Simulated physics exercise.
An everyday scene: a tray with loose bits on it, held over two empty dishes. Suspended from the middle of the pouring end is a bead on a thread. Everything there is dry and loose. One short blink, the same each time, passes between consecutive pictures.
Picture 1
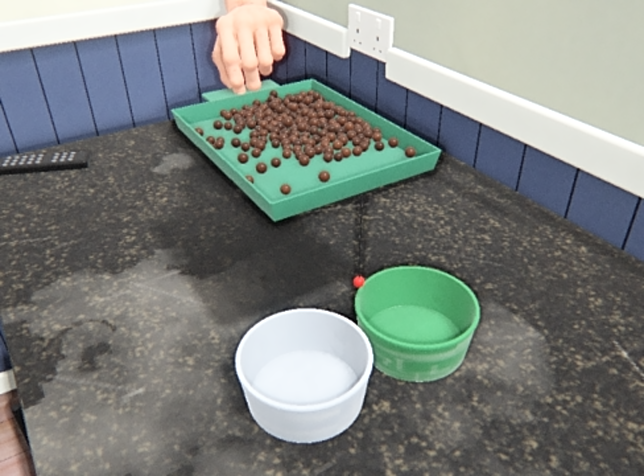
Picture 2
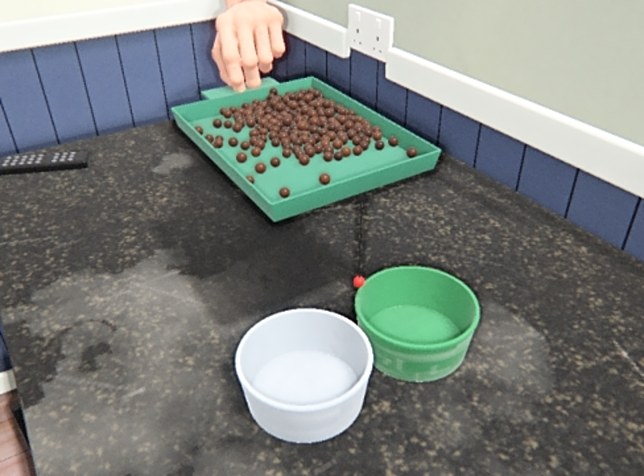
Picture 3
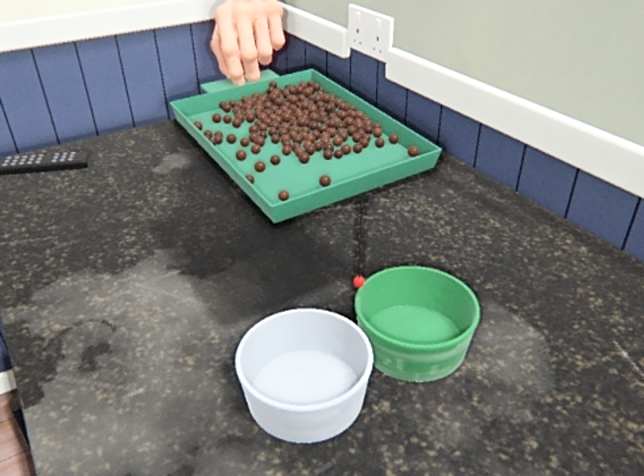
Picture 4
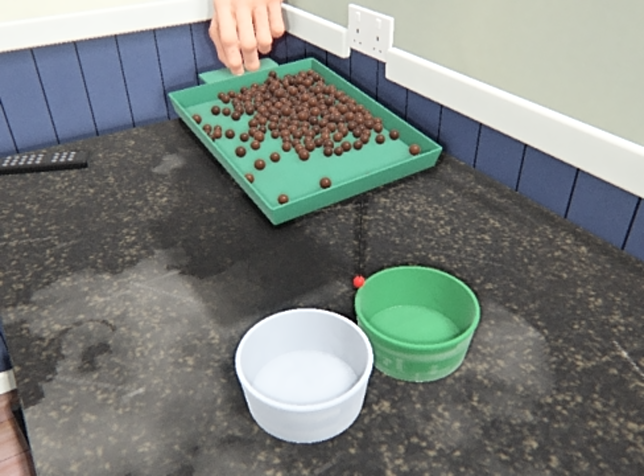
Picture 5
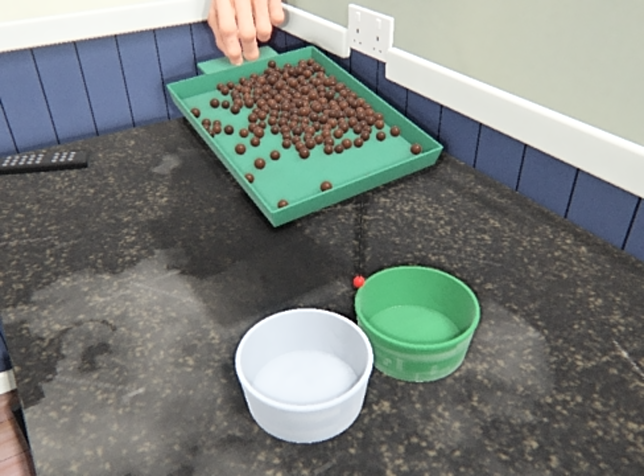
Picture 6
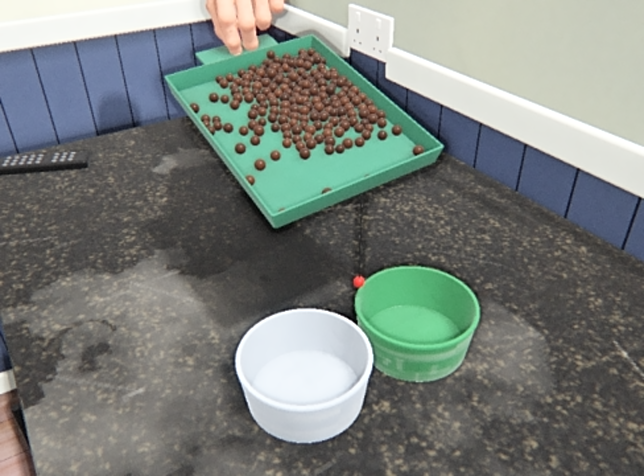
A hand gradually raises the back of a green tray of brown balls, tilting it slightly toward its lower left corner, and some balls shift on it, while a white dish and a green dish sit empty below.
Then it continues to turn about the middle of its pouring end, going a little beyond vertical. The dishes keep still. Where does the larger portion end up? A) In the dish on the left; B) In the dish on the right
The answer is A.
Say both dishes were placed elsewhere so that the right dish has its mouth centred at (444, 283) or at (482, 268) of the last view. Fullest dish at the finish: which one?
In order of the tries: The dish on the left side, then the dish on the left side.
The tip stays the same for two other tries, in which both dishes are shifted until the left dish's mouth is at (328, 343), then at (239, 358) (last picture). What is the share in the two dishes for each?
Well, you'd get about 90 per cent and then about 80 per cent.
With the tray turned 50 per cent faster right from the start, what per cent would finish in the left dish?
Some 90 per cent.
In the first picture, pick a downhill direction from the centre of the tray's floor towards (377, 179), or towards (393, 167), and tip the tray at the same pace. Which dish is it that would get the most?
The rightmost dish, then the rightmost dish.
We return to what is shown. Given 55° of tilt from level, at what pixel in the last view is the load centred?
(313, 155).
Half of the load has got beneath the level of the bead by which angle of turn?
Around 90° at that moment.
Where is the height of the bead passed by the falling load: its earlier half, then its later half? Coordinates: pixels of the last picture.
Earlier half at (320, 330), later half at (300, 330).
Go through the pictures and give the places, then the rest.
Corners of the pouring end near (273, 200) and (435, 150), level; middle of the load near (297, 124), chocolate balls; left dish near (340, 415); right dish near (455, 355); bead on its thread near (359, 282), in the first picture.
Corners of the pouring end near (274, 201) and (435, 150), level; middle of the load near (297, 122), in the second picture.
Corners of the pouring end near (274, 203) and (436, 149), tipped barely, lowest at the left corner; middle of the load near (297, 117), in the third picture.
Corners of the pouring end near (274, 206) and (436, 147), tipped a little, lowest at the left corner; middle of the load near (296, 110), in the fourth picture.
Corners of the pouring end near (274, 209) and (437, 146), tipped a little, lowest at the left corner; middle of the load near (296, 103), in the fifth picture.
Corners of the pouring end near (274, 211) and (438, 145), tipped a little, lowest at the left corner; middle of the load near (296, 97), near half on the move; left dish near (340, 415); right dish near (455, 355), in the sixth picture.
Shortly afterwards, tray tipped steeply; all but a few on the tray; only a few in the left dish; only a few in the air.
Next, tray tipped right over; near a quarter on the tray; near half in the left dish; a little in the right dish; only a few outside both; near a quarter in the air.
Some moments later, tray tipped past a quarter turn; the bulk in the left dish; a little in the right dish; a little outside both.
In the end, tray tipped past a quarter turn; the bulk in the left dish; a little in the right dish; a little outside both.
